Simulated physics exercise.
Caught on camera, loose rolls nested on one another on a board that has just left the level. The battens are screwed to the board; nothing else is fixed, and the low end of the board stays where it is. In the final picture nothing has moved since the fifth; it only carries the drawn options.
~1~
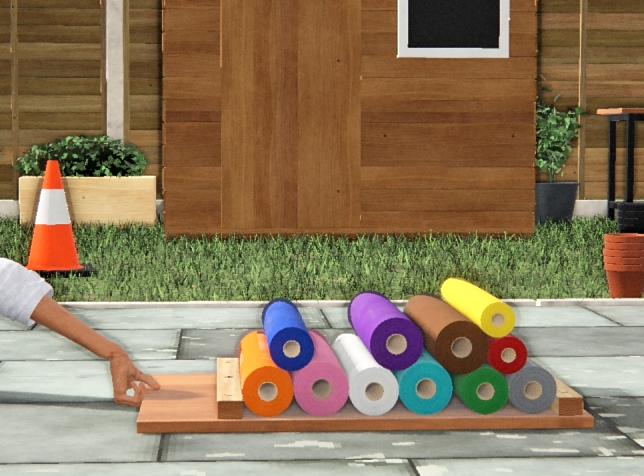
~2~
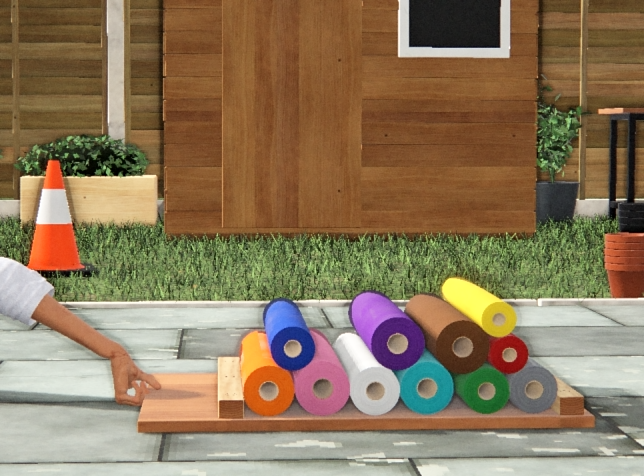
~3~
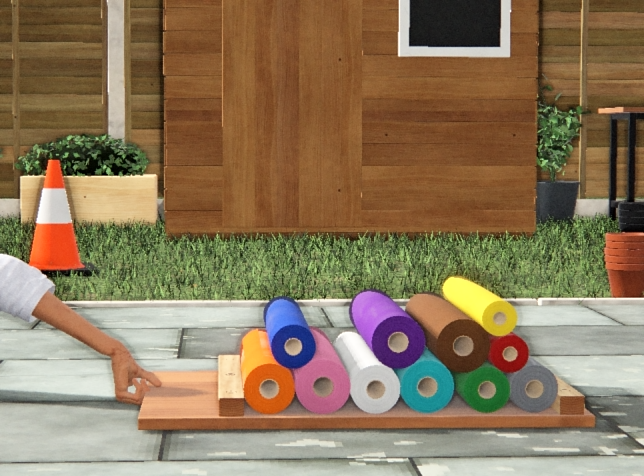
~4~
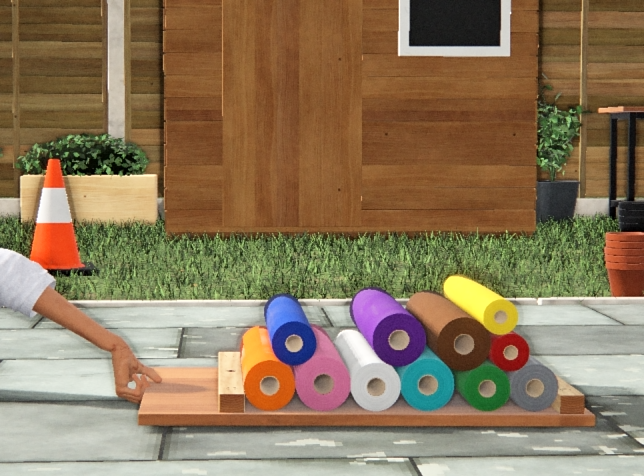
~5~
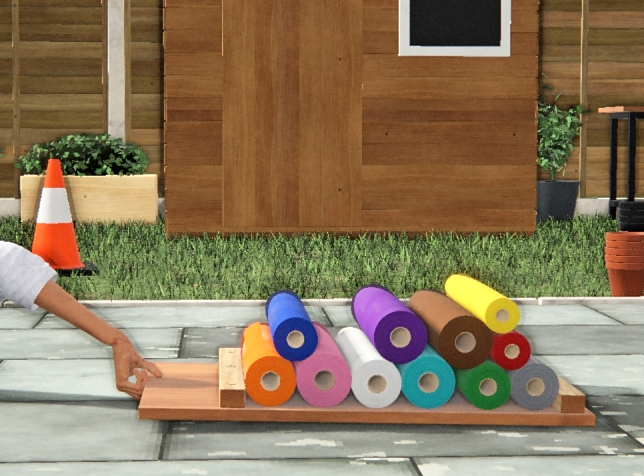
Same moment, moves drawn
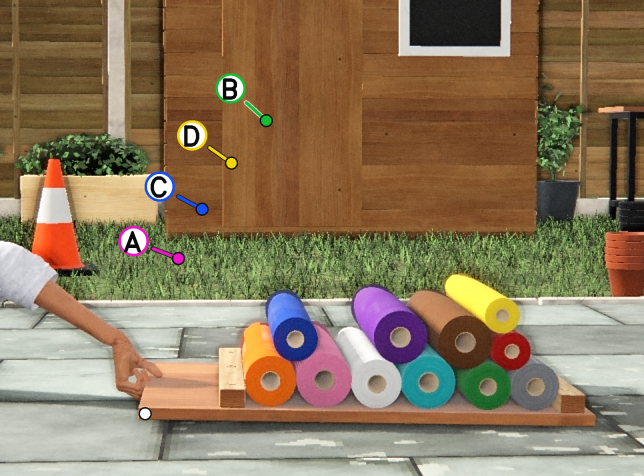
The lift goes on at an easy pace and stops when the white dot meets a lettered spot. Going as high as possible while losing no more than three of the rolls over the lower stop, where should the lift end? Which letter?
Raise it to C.
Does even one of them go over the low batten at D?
Yes.
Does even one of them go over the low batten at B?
Yes, at B.
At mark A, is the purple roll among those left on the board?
Yes, with A.
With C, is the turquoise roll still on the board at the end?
Yes, with C.
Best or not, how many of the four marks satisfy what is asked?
The number is two.
On the marked copy, A at (179, 259); B at (266, 121); C at (202, 209); D at (232, 163); the white dot at (145, 414).
Taking C. A third of the way, board at 17°.
Two thirds of the way, board at 28°.
When it is over, board at 28°, three over the low batten (red, brown, yellow).
As for the rest, A one over the low batten (yellow); B five over the low batten; D four over the low batten (red, brown, purple, yellow).
